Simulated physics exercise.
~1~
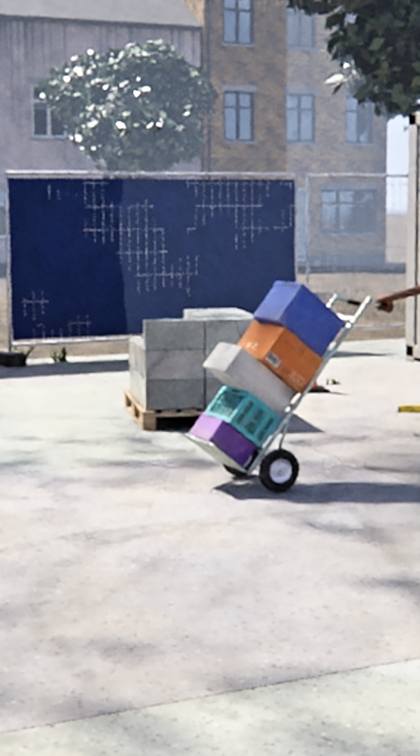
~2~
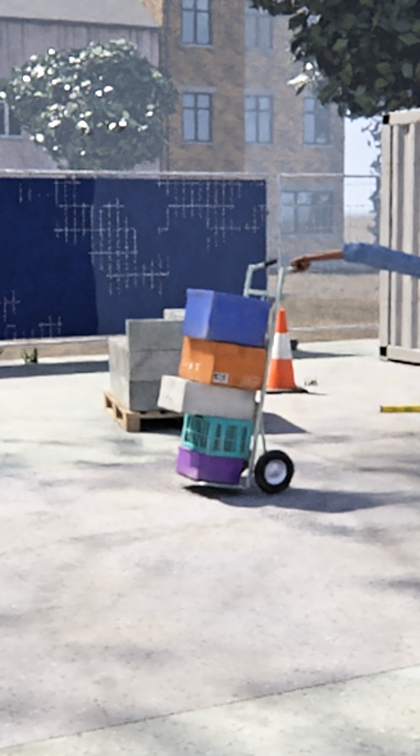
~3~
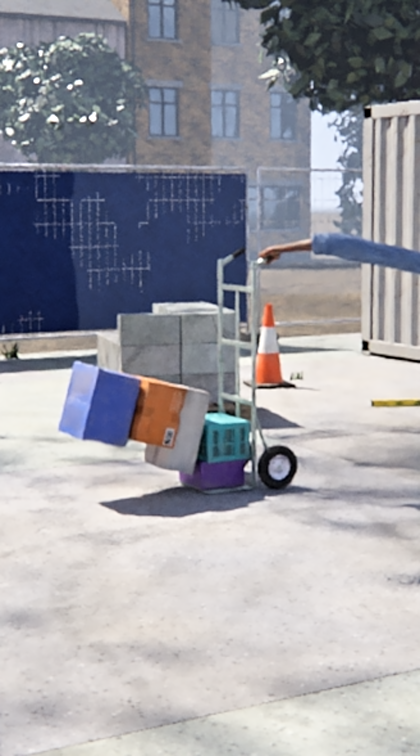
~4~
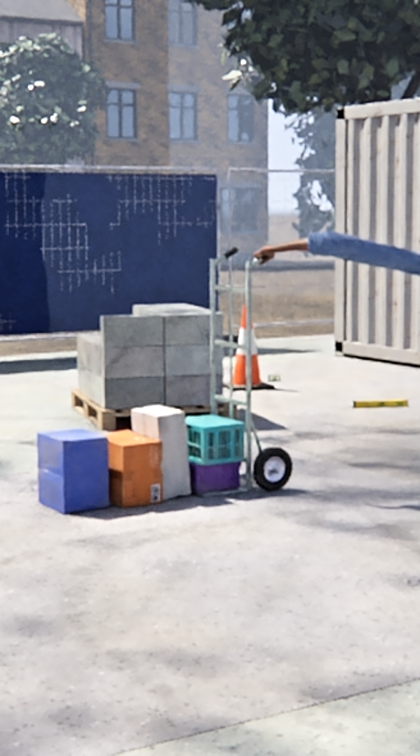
To begin with, a hand truck stands tilted back in a sunny paved yard, carrying a stack with a purple tote at the bottom, then a turquoise crate, a white box, an orange parcel and a blue tote on top. A hand grips the handle and swings the truck towards upright. As it comes upright, the top three items tip forward and topple off to the left. They land on the ground in a row, the white box standing on end beside the crate. The purple tote and turquoise crate stay stacked on the truck, which the hand still holds upright.
